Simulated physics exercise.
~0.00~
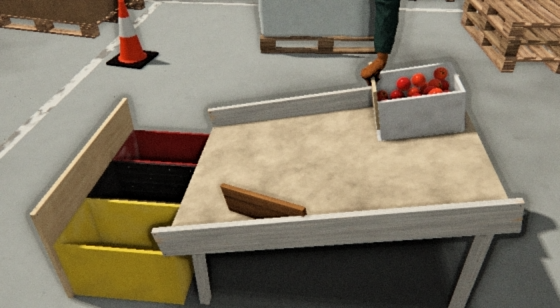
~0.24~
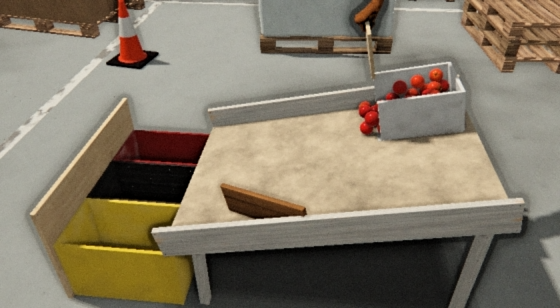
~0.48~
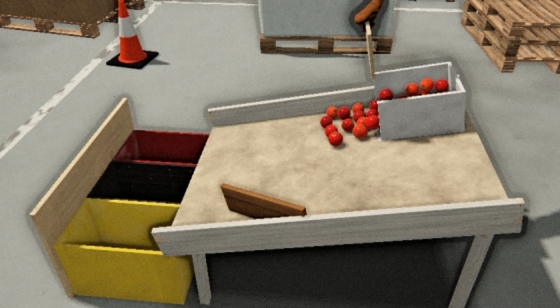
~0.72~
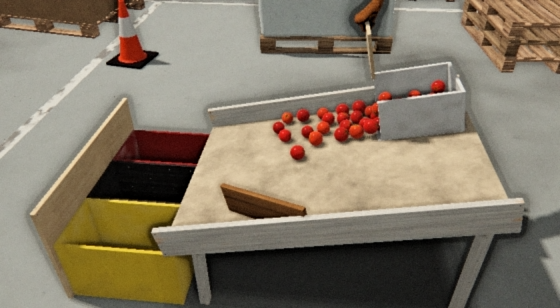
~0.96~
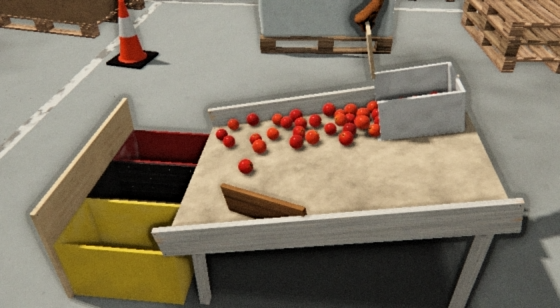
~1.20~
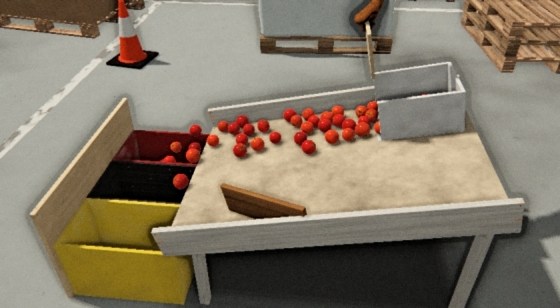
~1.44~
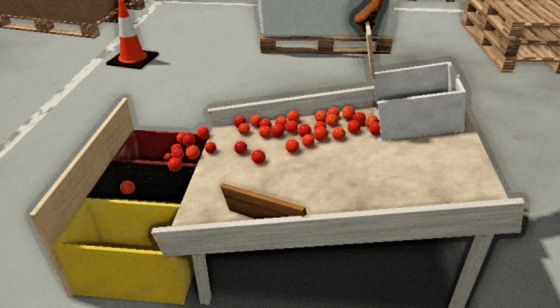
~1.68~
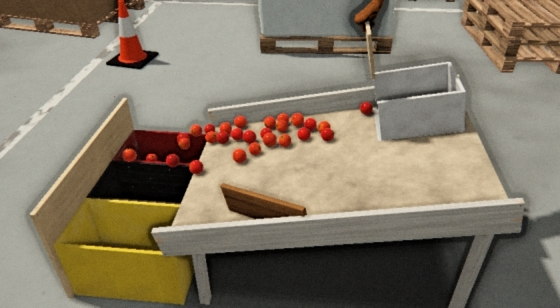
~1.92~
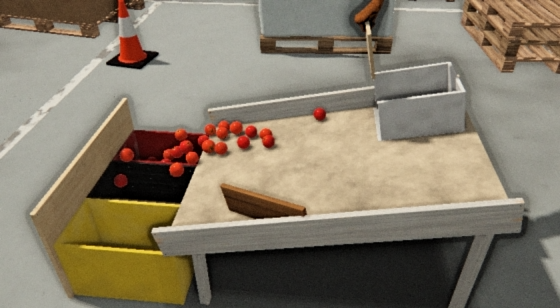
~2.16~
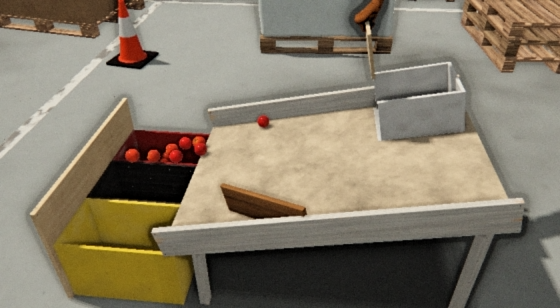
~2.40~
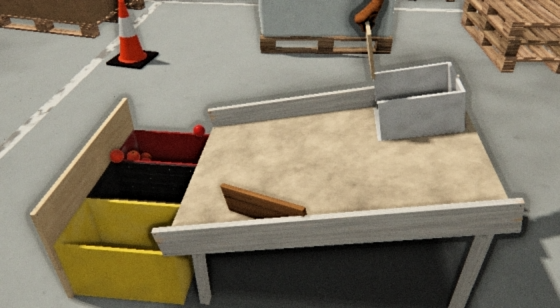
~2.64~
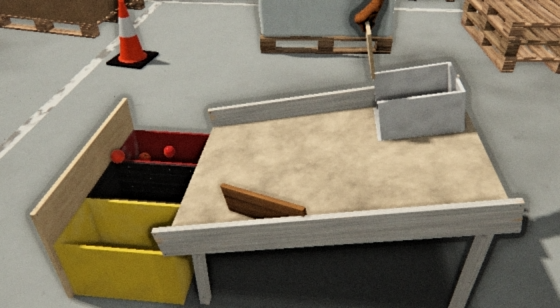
The video shows red tomatoes spilling from a white pen after its gate is lifted, rolling leftward down a sloping table with an angled board. They drop off the end toward the tubs, most landing in the red one and some in the black tote, leaving the table empty.
